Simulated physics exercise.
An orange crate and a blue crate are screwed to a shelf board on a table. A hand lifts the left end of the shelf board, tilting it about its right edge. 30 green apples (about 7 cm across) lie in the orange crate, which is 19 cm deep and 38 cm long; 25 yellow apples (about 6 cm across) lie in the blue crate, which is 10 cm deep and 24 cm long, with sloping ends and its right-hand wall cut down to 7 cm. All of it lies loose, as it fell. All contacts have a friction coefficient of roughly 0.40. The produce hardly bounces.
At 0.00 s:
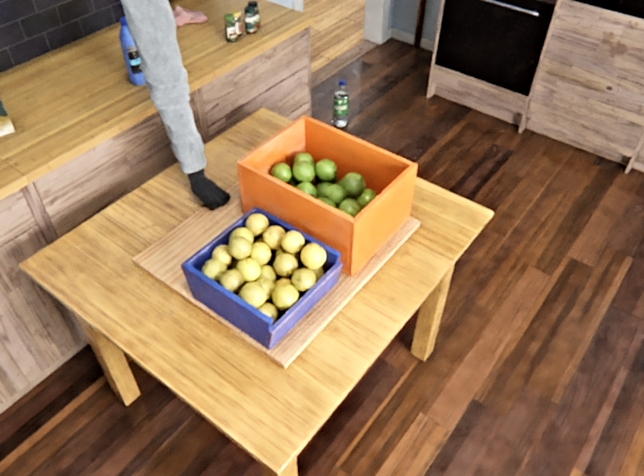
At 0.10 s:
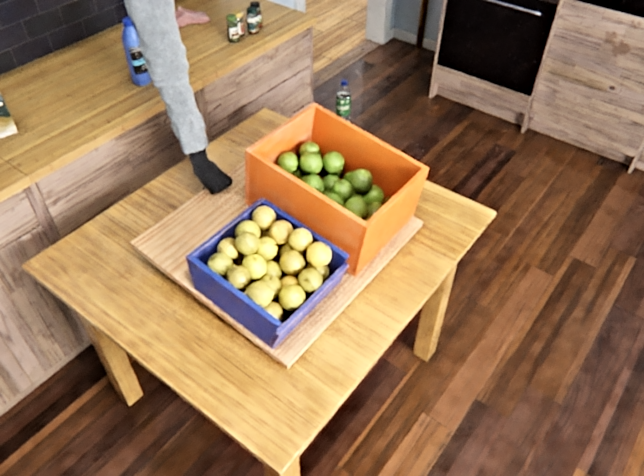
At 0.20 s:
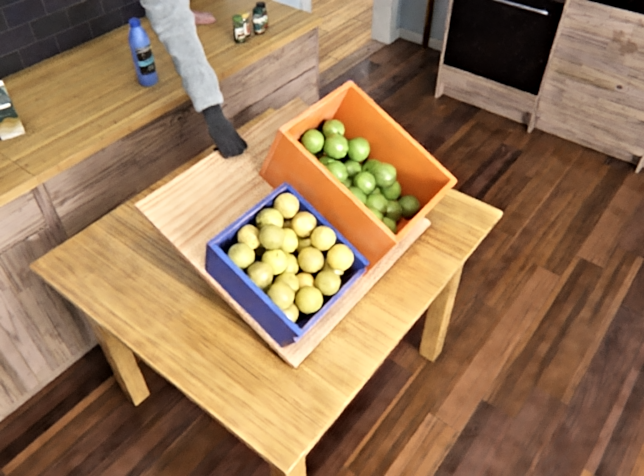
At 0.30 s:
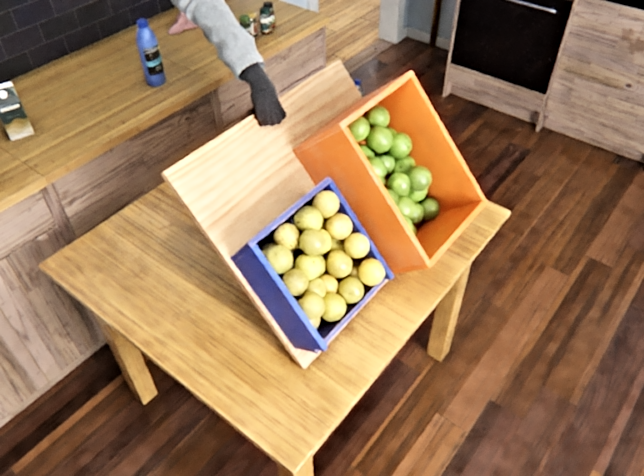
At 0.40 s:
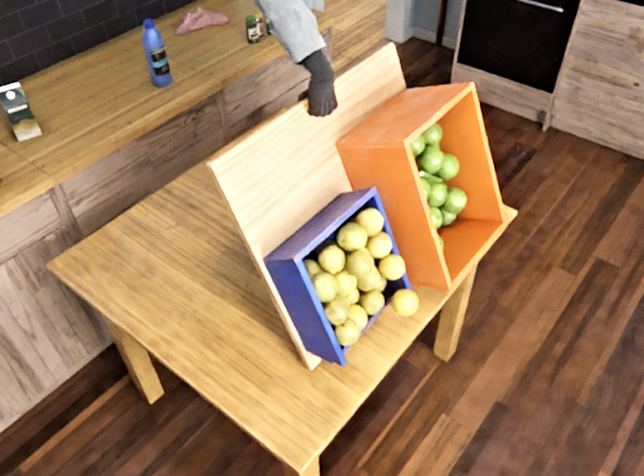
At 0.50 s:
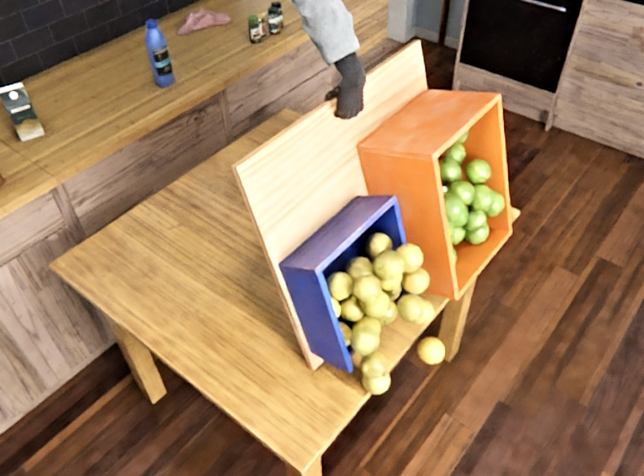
A gray-sleeved arm in a dark glove reaches over a wooden table in a kitchen with a dark plank floor, seen from above. On a pale board sit a blue crate of yellow apples and, behind it to the right, an orange crate of green apples. The hand raises the board's left end steeply as the camera pans slightly, and several yellow apples tumble from the blue crate.
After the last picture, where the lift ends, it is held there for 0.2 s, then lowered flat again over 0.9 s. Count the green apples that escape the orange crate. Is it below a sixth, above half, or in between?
Out of the orange crate go between a sixth and a half of the green apples.
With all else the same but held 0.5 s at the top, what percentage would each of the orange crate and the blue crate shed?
In that case orange crate 40, blue crate 70 per cent.
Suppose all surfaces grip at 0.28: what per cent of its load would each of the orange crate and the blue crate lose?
Then orange crate 40, blue crate 80 per cent.
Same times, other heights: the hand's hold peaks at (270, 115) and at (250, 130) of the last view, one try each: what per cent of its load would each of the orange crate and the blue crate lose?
Orange crate 0 then 0, blue crate 30 then 10 per cent.
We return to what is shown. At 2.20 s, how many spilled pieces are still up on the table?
About 0.
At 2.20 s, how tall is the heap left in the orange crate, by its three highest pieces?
About 13 cm.
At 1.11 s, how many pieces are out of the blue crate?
About: Blue crate 20.
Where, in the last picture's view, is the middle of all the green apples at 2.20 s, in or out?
At about (394, 225).
After 0.77 s, tilt 72°; orange crate 19 in, 11 out and blue crate 7 in, 18 out.
After 1.11 s, tilt 41°; orange crate 18 in, 12 out and blue crate 6 in, 19 out.
After 1.59 s, tilt 0°; orange crate 18 in, 12 out and blue crate 6 in, 19 out.
Final count (at 2.20 s), orange crate 18 in, 12 out and blue crate 6 in, 19 out. Asked share, 12 of 30, 40 per cent.
